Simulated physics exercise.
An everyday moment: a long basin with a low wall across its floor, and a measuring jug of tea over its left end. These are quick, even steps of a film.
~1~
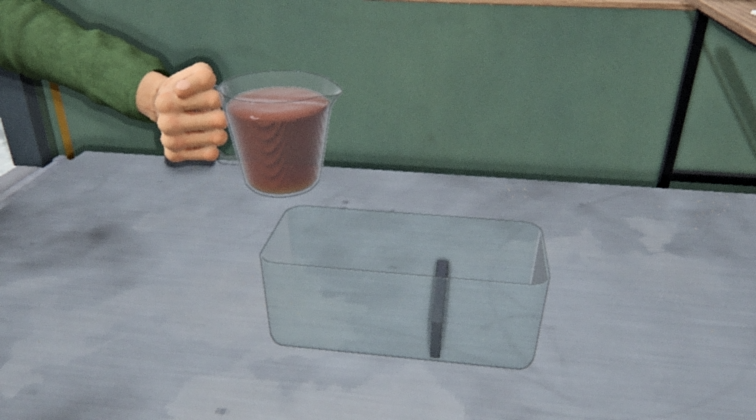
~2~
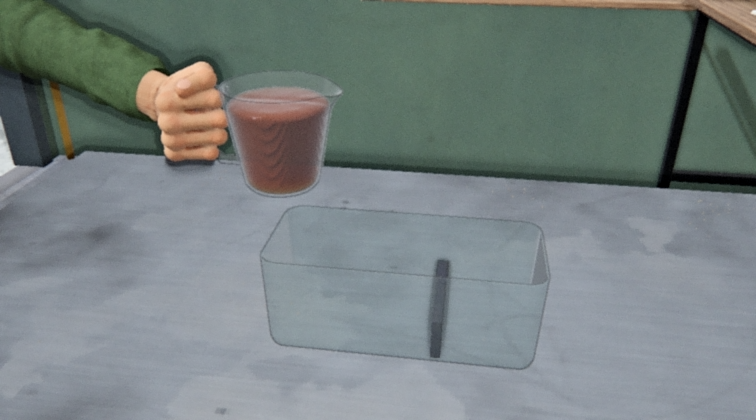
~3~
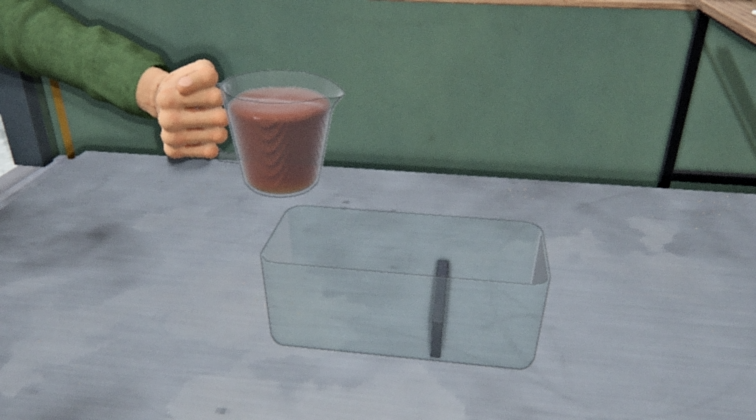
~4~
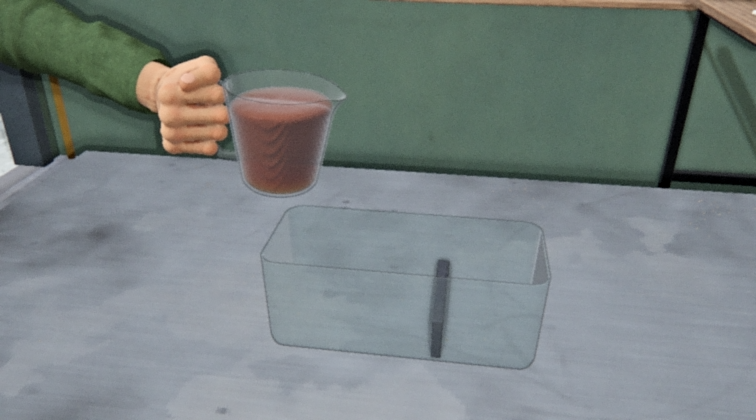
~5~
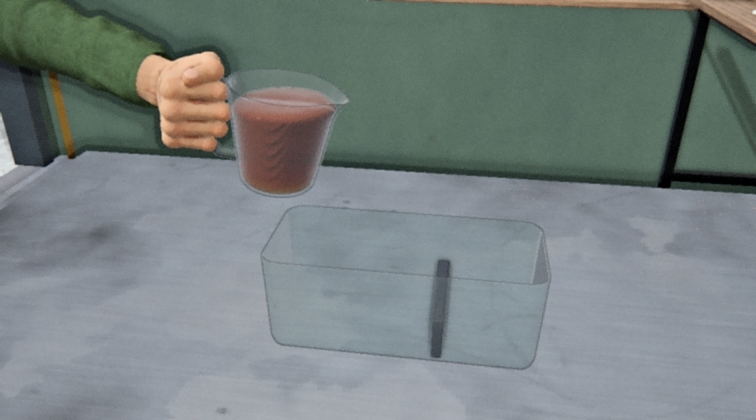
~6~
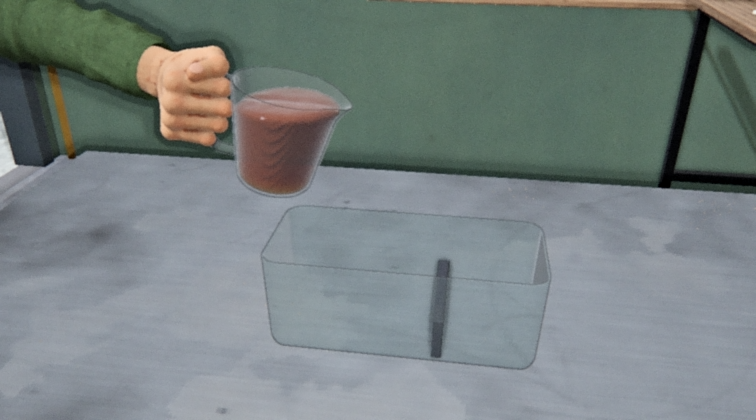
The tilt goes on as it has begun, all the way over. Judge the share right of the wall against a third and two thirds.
In the end under a third is right of the wall.
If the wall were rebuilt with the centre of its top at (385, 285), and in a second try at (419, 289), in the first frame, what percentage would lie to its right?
About 65 and 15 per cent.
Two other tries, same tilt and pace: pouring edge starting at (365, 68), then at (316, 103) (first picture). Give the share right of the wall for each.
In turn 20 and 5 in a hundred.
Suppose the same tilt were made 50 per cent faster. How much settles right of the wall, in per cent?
About 5 per cent.
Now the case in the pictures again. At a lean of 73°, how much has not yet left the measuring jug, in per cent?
About 65 per cent.
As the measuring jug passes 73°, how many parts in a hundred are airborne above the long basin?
About 25 per cent.
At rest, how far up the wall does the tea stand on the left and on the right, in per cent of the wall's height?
Near 50 on the left, 0 on the right.
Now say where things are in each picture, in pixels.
Tilt 0°; pouring edge (342, 91); surface from (230, 97) to (331, 102); the long basin's rim runs from (274, 232) to (545, 254); the wall's top is at (440, 290), in the first picture.
Tilt 1°; pouring edge (343, 91); surface from (231, 97) to (331, 103), in the second picture.
Tilt 2°; pouring edge (344, 93); surface from (232, 96) to (332, 103), in the third picture.
Tilt 5°; pouring edge (347, 96); surface from (234, 97) to (334, 105), in the fourth picture.
Tilt 8°; pouring edge (350, 101); surface from (237, 96) to (338, 105), in the fifth picture.
Tilt 13°; pouring edge (353, 106); surface from (242, 98) to (343, 107), in the sixth picture.
A moment on, the tilt is 73° and 65 per cent is still to pour, 13 is left of the wall and 0 right of it.
Next, the tilt is 112° and 7 per cent is still to pour, 84 is left of the wall and 1 right of it.
Then the tilt is 119° and 0 per cent is still to pour, 95 is left of the wall and 3 right of it.
Later the tilt is 119° and 0 per cent is still to pour, 95 is left of the wall and 3 right of it.
Finally, 95 per cent lies left of the wall, 3 right of it and 2 outside.
